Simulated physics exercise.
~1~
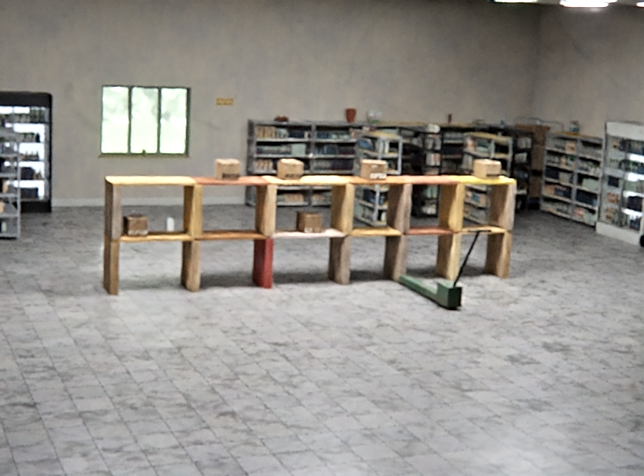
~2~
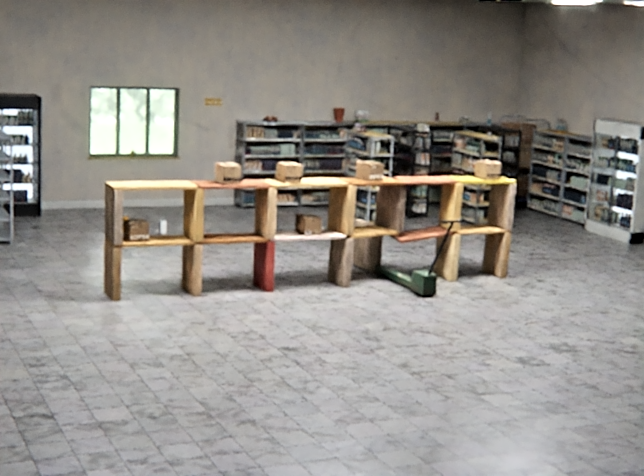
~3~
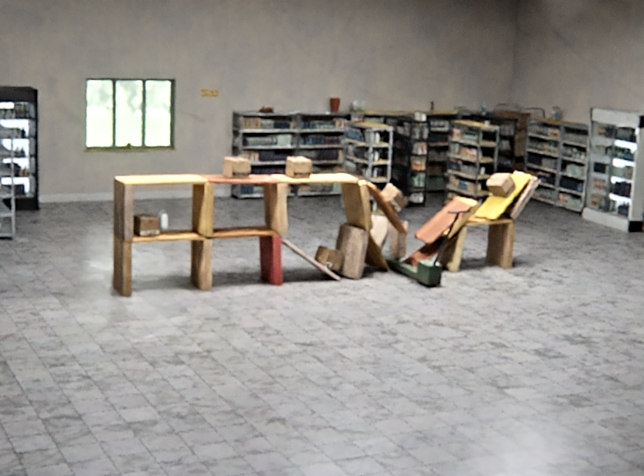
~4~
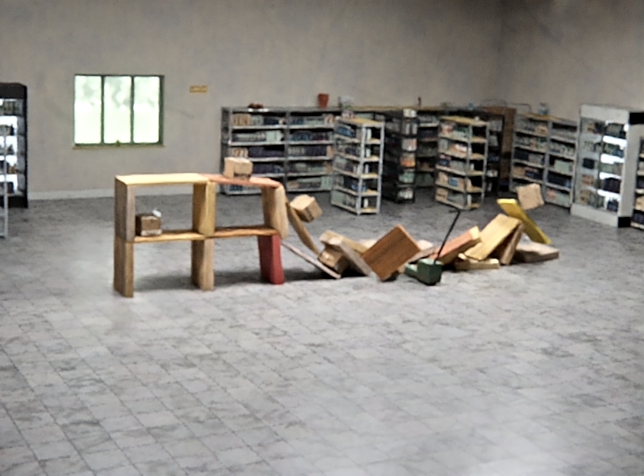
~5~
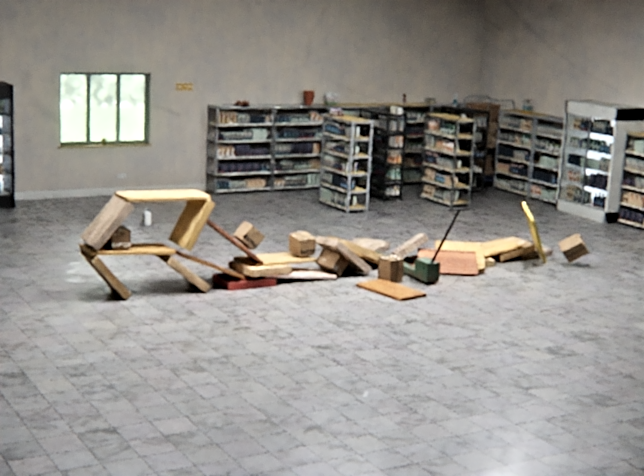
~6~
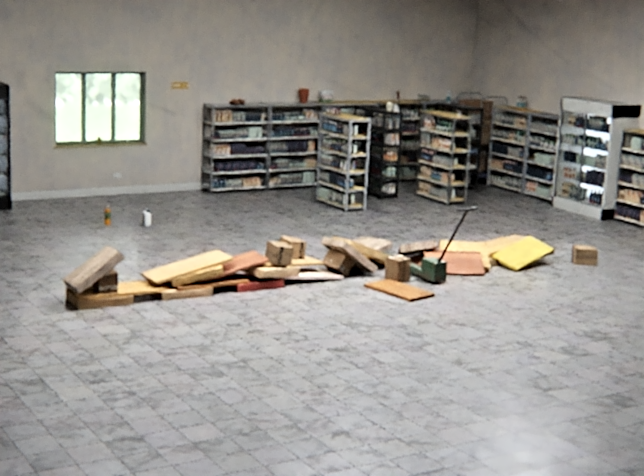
In a grey-tiled room lined with bookcases, a long two-tier shelf of boards on upright timber slabs stands with small brown boxes on it. A green jack with a dark handle slides leftward at the base near the right end. The right-hand spans give way first, their boards tilting and dropping, a yellow one among them. The collapse spreads left past the middle, leaving two spans standing beside a leaning red upright. Then the red upright falls and the last section folds over. Finally everything lies in a low, scattered line across the floor, the jack among the boards.
